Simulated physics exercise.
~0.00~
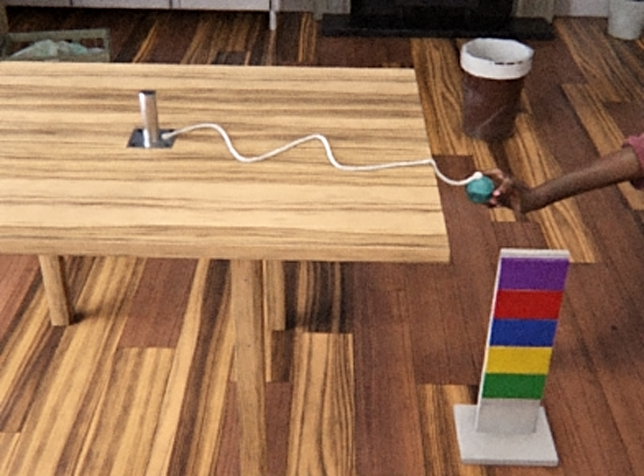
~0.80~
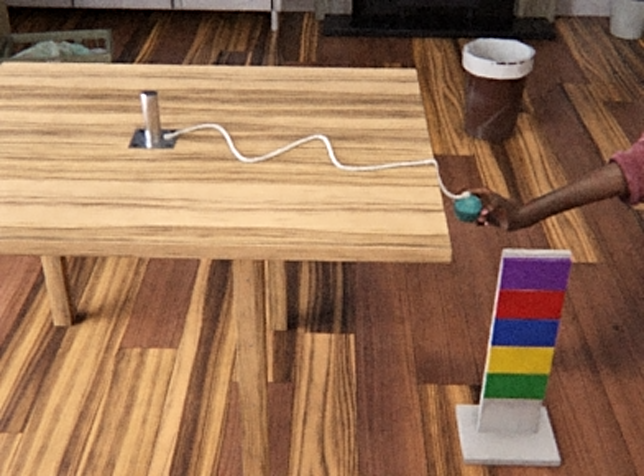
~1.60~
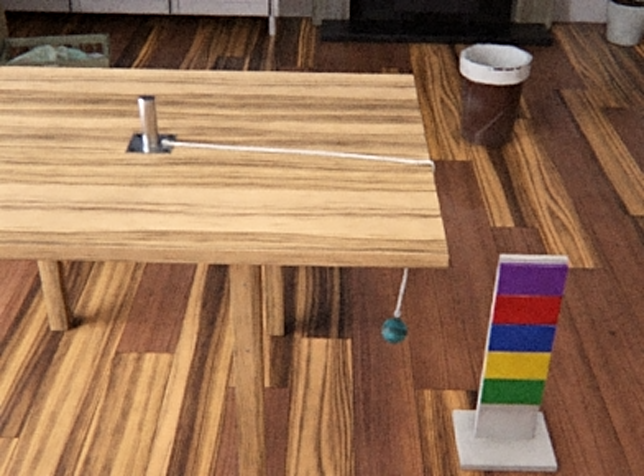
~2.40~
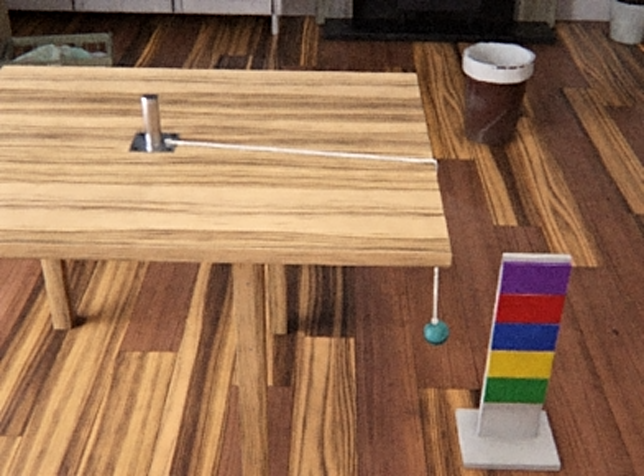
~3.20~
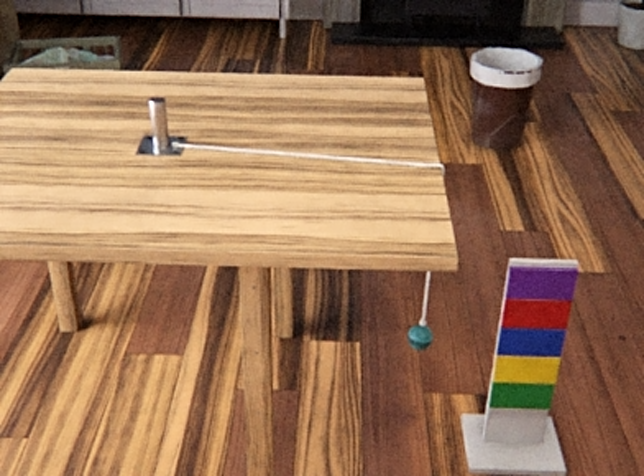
At the start, a hand at the right holds a turquoise ball just past the edge of a wooden table, with a white shoelace running in loose waves back to a bolted metal post. The hand lowers the ball slightly to the left, above and beside a stand of purple, red, blue, yellow and green bands. Then the hand is gone, and the ball hangs below the table edge, the lace pulled straight across the top. The ball swings right, then slightly back left, ending with its middle level with the blue band.
